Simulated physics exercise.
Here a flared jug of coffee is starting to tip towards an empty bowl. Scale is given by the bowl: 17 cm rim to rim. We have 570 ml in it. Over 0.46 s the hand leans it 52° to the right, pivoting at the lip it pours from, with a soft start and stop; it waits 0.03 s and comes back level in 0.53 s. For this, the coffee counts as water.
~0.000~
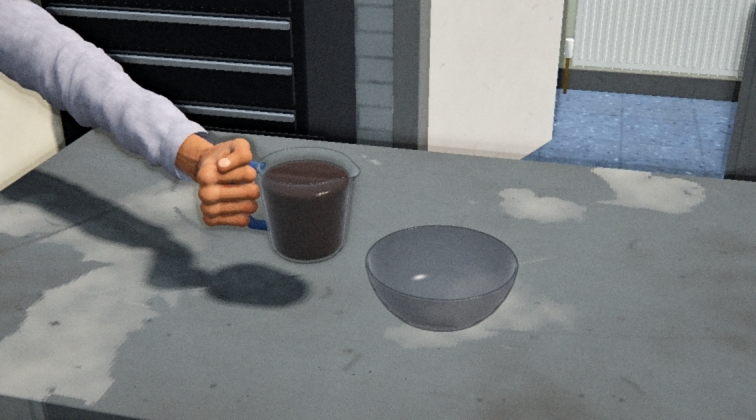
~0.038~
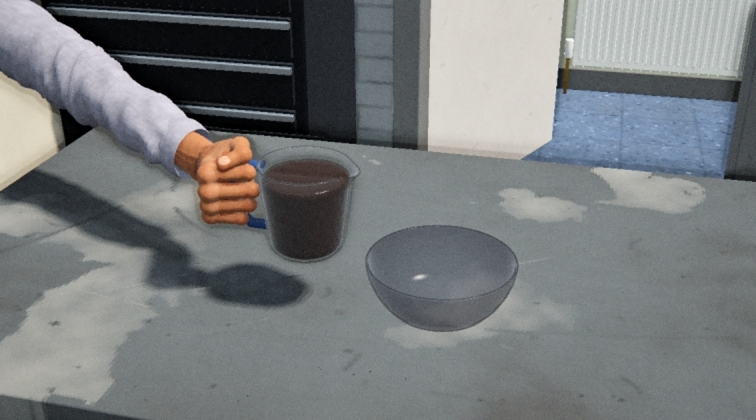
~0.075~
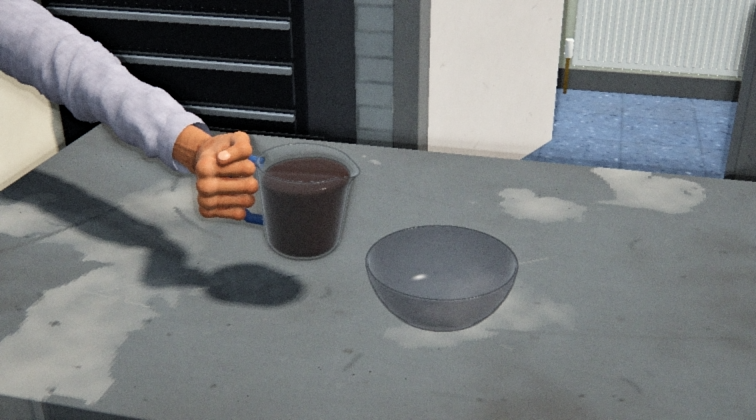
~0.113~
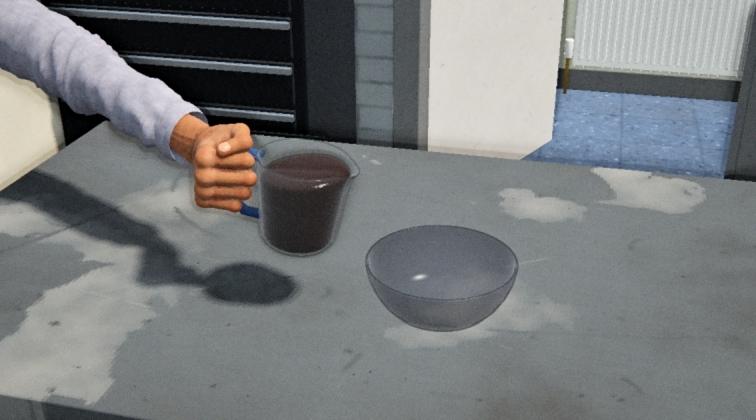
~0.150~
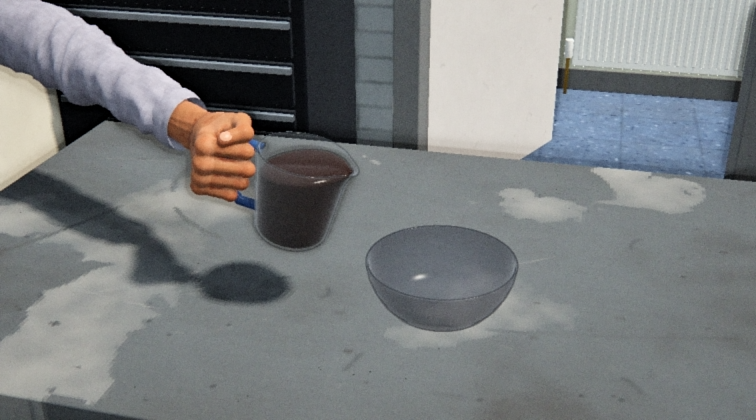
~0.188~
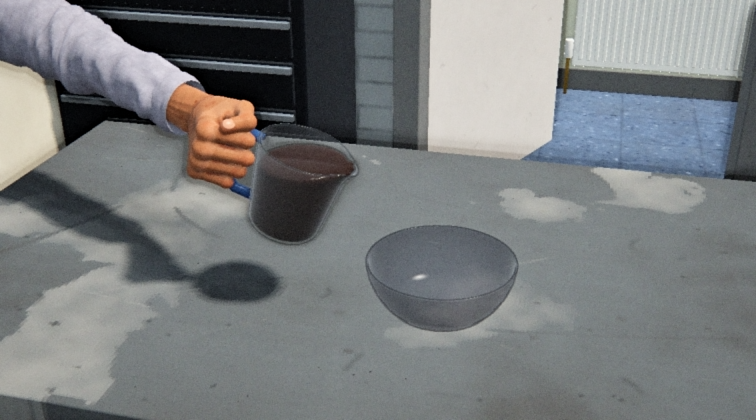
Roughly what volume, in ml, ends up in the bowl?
160 ml.
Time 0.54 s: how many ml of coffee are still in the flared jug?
About 430 ml.
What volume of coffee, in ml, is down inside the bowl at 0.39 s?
Close to 0 ml.
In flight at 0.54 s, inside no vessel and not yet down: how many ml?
Roughly 100 ml is airborne.
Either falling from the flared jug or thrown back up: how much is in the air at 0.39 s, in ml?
Roughly 50 ml at that moment.
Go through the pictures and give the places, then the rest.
In the first frame, it leans 0°; its right rim is at (359, 172); the coffee meets the walls at (277, 170) and (340, 179); the bowl's rim runs from (369, 253) to (517, 271).
In the second frame, it leans 1°; its right rim is at (359, 172); the coffee meets the walls at (276, 170) and (344, 177).
In the third frame, it leans 3°; its right rim is at (359, 173); the coffee meets the walls at (275, 169) and (340, 175).
In the fourth frame, it leans 7°; its right rim is at (359, 173); the coffee meets the walls at (273, 167) and (342, 170).
In the fifth frame, it leans 12°; its right rim is at (359, 173); the coffee meets the walls at (271, 162) and (343, 166).
In the sixth frame, it leans 19°; its right rim is at (359, 173); the coffee meets the walls at (268, 155) and (346, 165).
By 0.39 s the tilt is 49° and the bowl has 0 ml, the flared jug 520 ml, and 0 ml is on the table.
By 0.54 s the tilt is 51° and the bowl has 45 ml, the flared jug 425 ml, and 0 ml is on the table.
By 0.69 s the tilt is 35° and the bowl has 125 ml, the flared jug 380 ml, and 0 ml is on the table.
By 0.86 s the tilt is 11° and the bowl has 160 ml, the flared jug 380 ml, and 15 ml is on the table.
At rest the bowl has 165 ml, the flared jug 380 ml, and 30 ml is on the table.
